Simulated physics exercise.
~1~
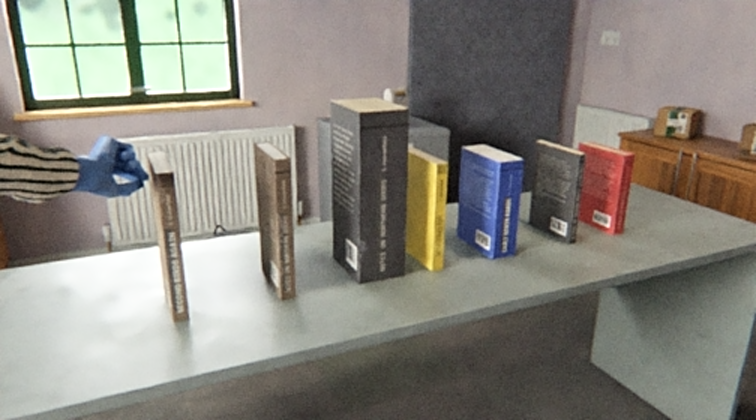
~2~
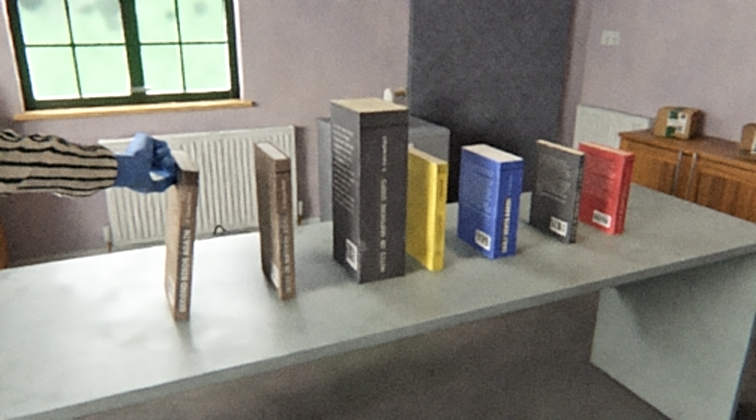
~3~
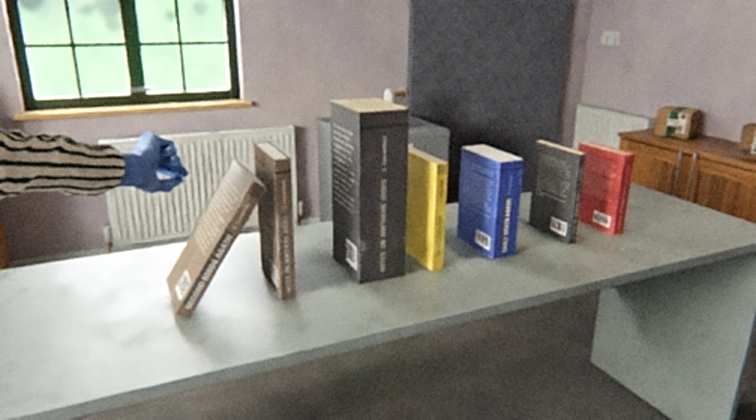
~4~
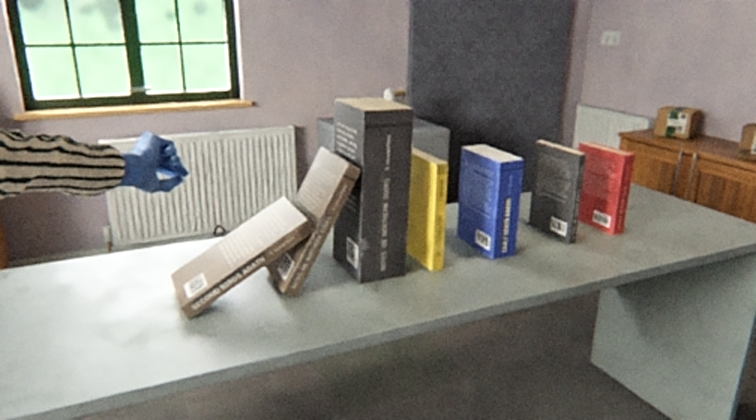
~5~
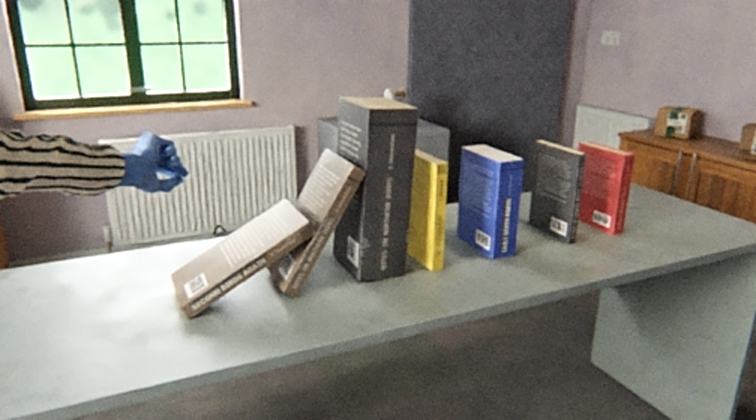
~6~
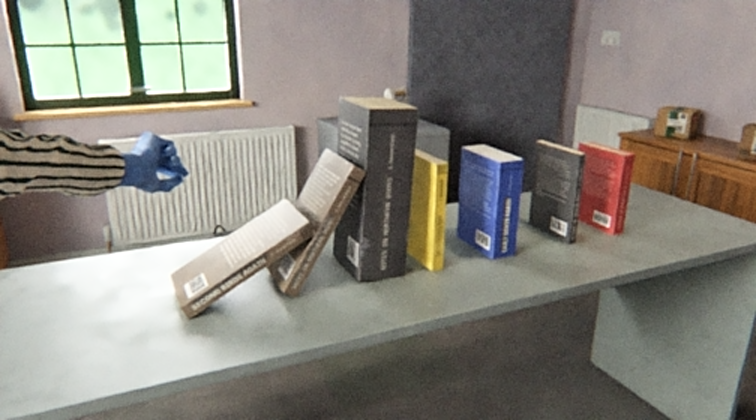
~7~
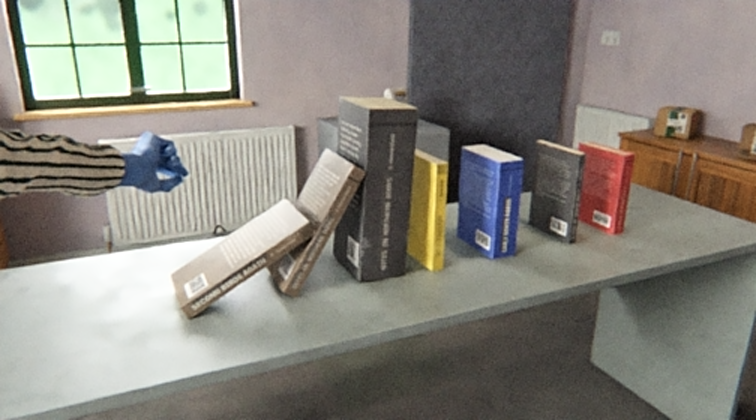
In this clip, a blue-gloved hand tips the leftmost of seven upright books on a grey table rightward into the next brown book, which falls against a thick dark book; the two brown books rest slanted while the thick, yellow, blue, dark grey and red books stay standing.
